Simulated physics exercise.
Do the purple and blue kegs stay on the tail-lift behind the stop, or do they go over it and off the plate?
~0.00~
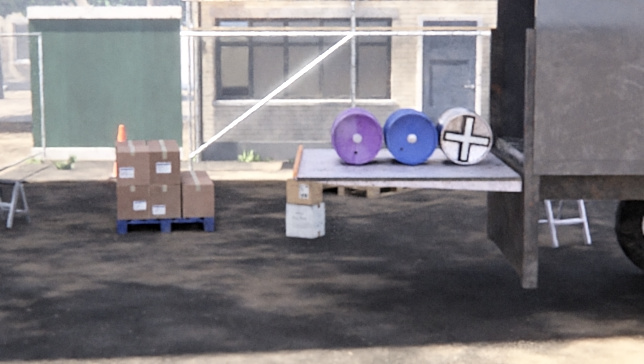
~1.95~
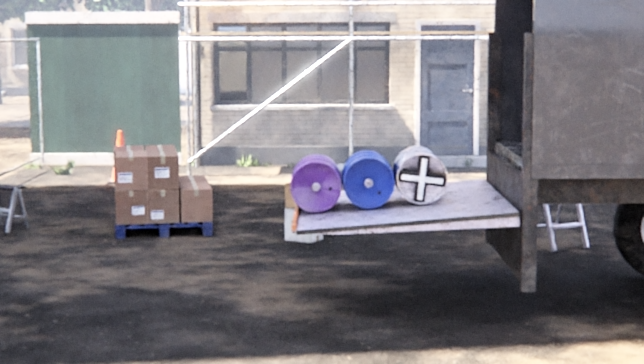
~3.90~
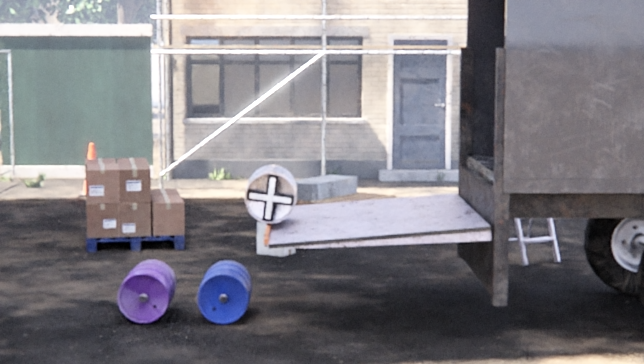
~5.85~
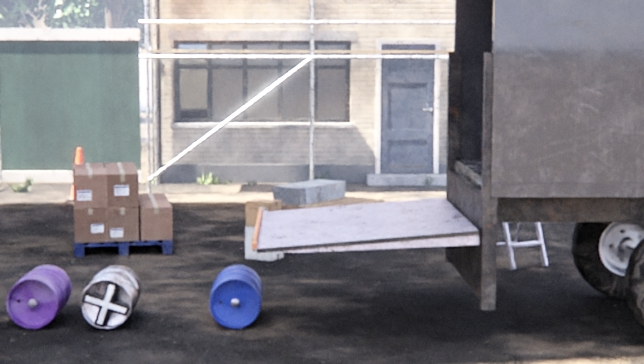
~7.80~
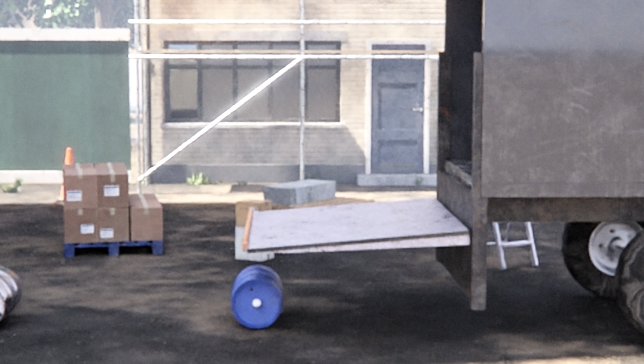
Both go over the stop and off the plate. The purple and blue kegs end up on the ground.
